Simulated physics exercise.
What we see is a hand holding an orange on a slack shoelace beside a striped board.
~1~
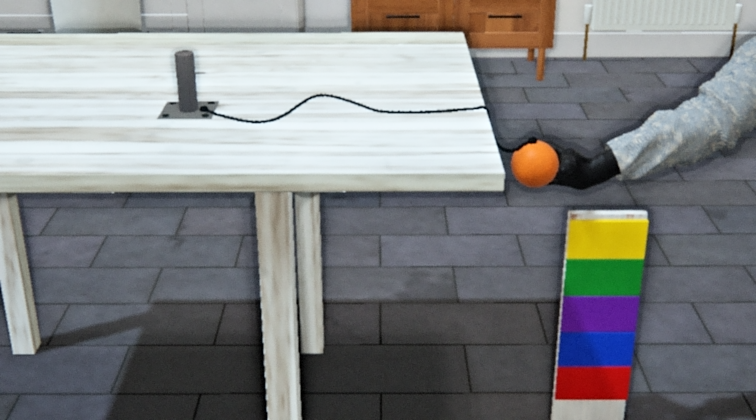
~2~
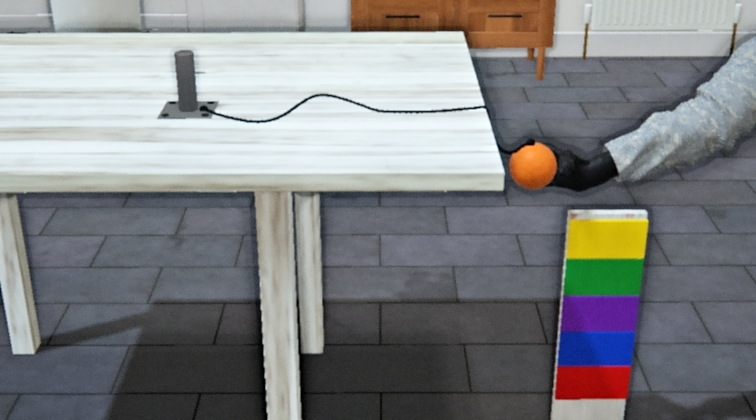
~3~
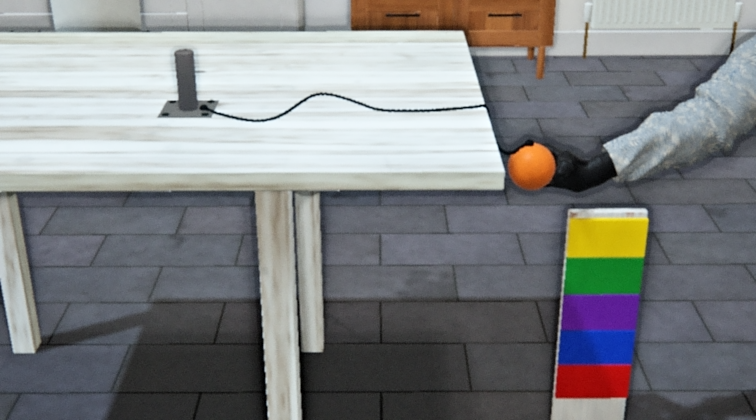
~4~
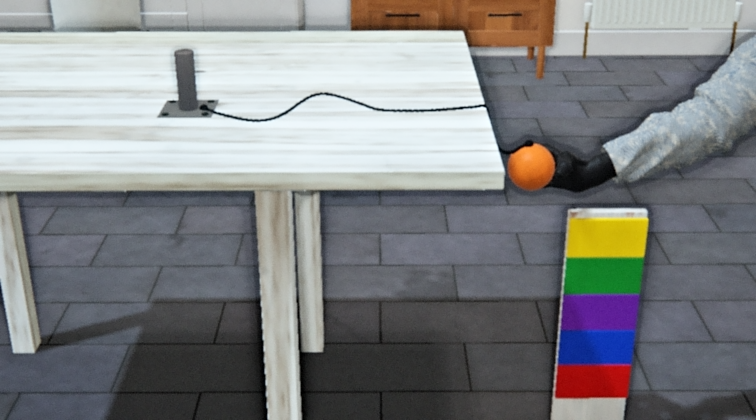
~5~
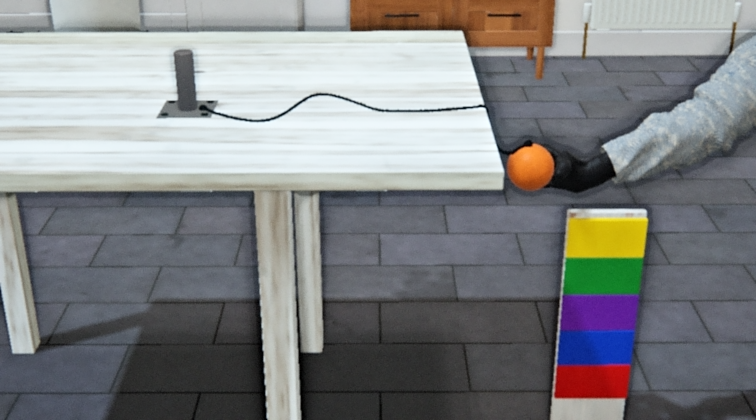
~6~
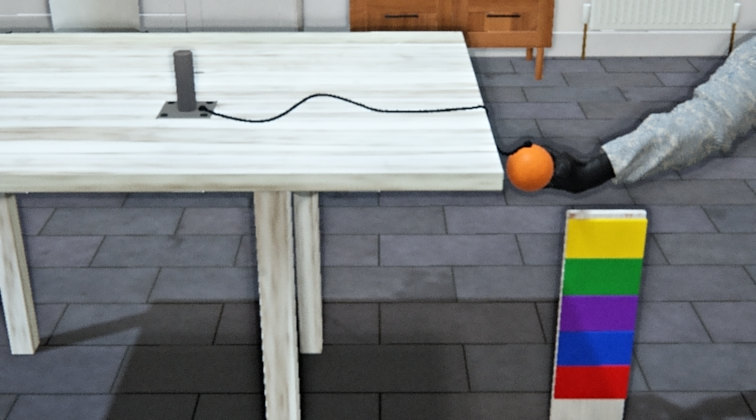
In a room with a grey tiled floor, a gloved hand holds an orange ball at the right edge of a pale wooden table, above a striped board. A slack dark cord runs from a small post across the tabletop toward the ball. The hand stays almost still throughout, and nothing else visibly moves.
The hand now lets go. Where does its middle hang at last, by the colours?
Its centre hangs level with the green band.
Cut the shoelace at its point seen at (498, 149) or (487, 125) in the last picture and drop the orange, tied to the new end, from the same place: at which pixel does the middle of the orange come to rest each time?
Near (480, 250) and (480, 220).
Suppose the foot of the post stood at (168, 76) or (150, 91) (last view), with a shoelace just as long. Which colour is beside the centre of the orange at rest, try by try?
It would be yellow; yellow.
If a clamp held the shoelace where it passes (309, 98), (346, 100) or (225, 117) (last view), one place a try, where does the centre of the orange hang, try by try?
In that order: (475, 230), (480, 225) and (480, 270).
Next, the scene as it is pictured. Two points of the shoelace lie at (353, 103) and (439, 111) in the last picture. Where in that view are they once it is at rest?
The first at (423, 109), the second at (486, 145).
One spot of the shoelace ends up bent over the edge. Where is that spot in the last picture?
Near (409, 112).
A little later, orange near (518, 274); level with green.
Next, orange near (444, 266); level with green.
Later still, orange near (487, 282); level with green.
When it is over, orange near (484, 283); level with green. Its middle rests at the green band.
